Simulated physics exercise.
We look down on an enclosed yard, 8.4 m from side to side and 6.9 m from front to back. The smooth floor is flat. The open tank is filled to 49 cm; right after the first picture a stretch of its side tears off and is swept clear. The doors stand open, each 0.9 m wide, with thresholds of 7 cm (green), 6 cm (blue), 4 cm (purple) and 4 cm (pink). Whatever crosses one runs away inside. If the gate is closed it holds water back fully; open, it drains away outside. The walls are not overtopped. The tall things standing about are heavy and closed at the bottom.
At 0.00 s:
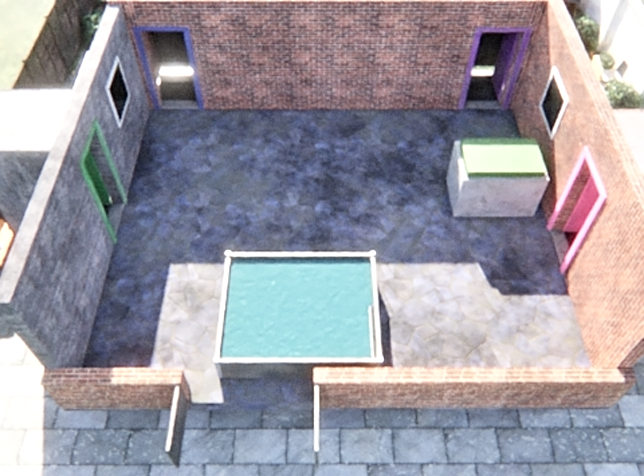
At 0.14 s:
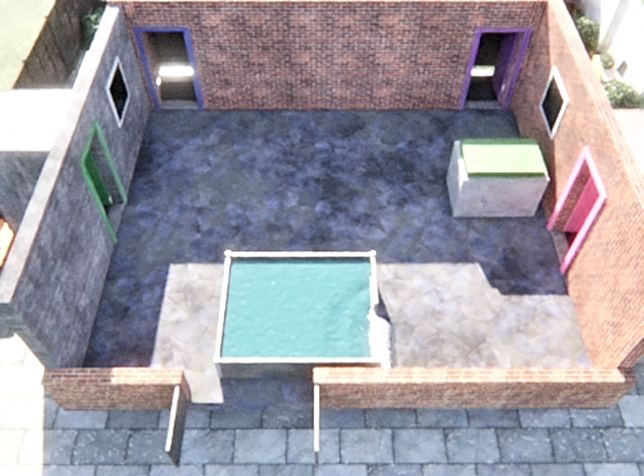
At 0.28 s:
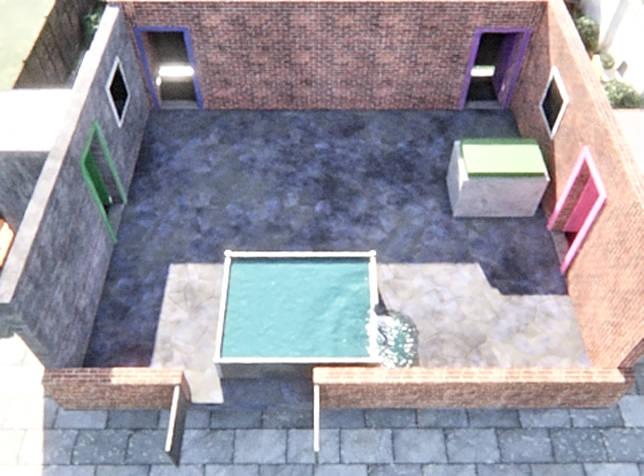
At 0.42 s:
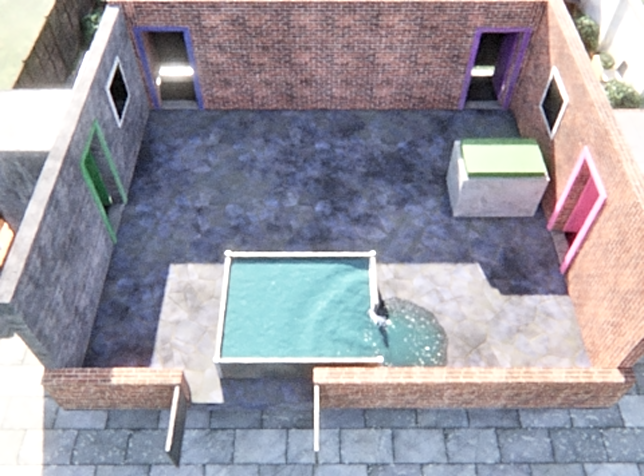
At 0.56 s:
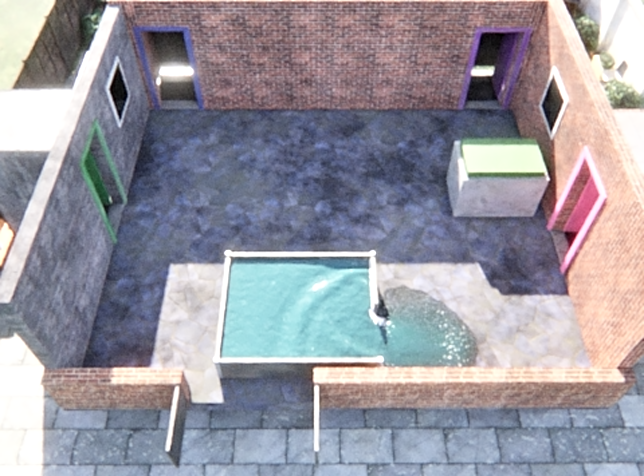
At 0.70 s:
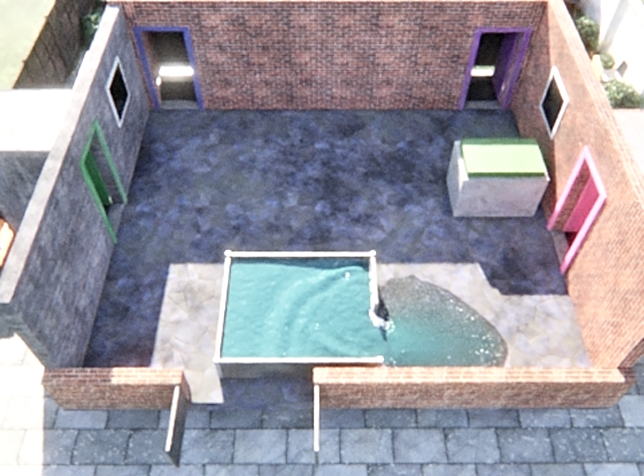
In an enclosed yard with brick and grey walls, an open tank of blue-green water stands still, then water pours from its right side and spreads rightward across the floor in a widening pool as ripples cross the tank.
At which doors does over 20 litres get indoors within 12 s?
Within that time: At the green door it stays under the limit; at the blue door it keeps below the limit; at the purple door it goes over the limit; at the pink door it goes over the limit.
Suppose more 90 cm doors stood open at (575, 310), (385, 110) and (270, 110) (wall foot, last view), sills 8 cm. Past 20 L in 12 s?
In turn: Past it, not over, below.
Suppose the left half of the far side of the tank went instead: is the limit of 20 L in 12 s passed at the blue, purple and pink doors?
Against that limit: Blue past it, purple above, pink below.
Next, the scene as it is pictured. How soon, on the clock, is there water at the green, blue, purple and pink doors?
Arrival: Green 9.0 s, blue not in the 12 s, purple 4.5 s, pink 2.2 s.
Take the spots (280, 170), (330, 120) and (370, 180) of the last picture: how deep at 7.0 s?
About 1, 0 and 2 cm.
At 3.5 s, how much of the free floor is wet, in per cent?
About 20 per cent.
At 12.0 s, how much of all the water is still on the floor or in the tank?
About 86 per cent.
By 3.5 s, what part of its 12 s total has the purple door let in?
Some 0 per cent by then.
After 1.4 s water covers 15 % of the floor and is deepest (28 cm) near (387, 357); green door not reached, blue door not reached, purple door not reached, pink door not reached.
After 2.2 s water covers 15 % of the floor and is deepest (34 cm) near (582, 367); green door not reached, blue door not reached, purple door not reached, pink door 3 cm at the sill, 0 L in.
After 3.5 s water covers 20 % of the floor and is deepest (28 cm) near (582, 367); green door not reached, blue door not reached, purple door not reached, pink door 10 cm at the sill, 16 L in.
After 7.0 s water covers 50 % of the floor and is deepest (18 cm) near (524, 231); green door not reached, blue door not reached, purple door 7 cm at the sill, 30 L in, pink door 14 cm at the sill, 111 L in.
After 12.0 s water covers 85 % of the floor and is deepest (12 cm) near (522, 224); green door 5 cm at the sill, 0 L in, blue door not reached, purple door 4 cm at the sill, 45 L in, pink door 10 cm at the sill, 258 L in.
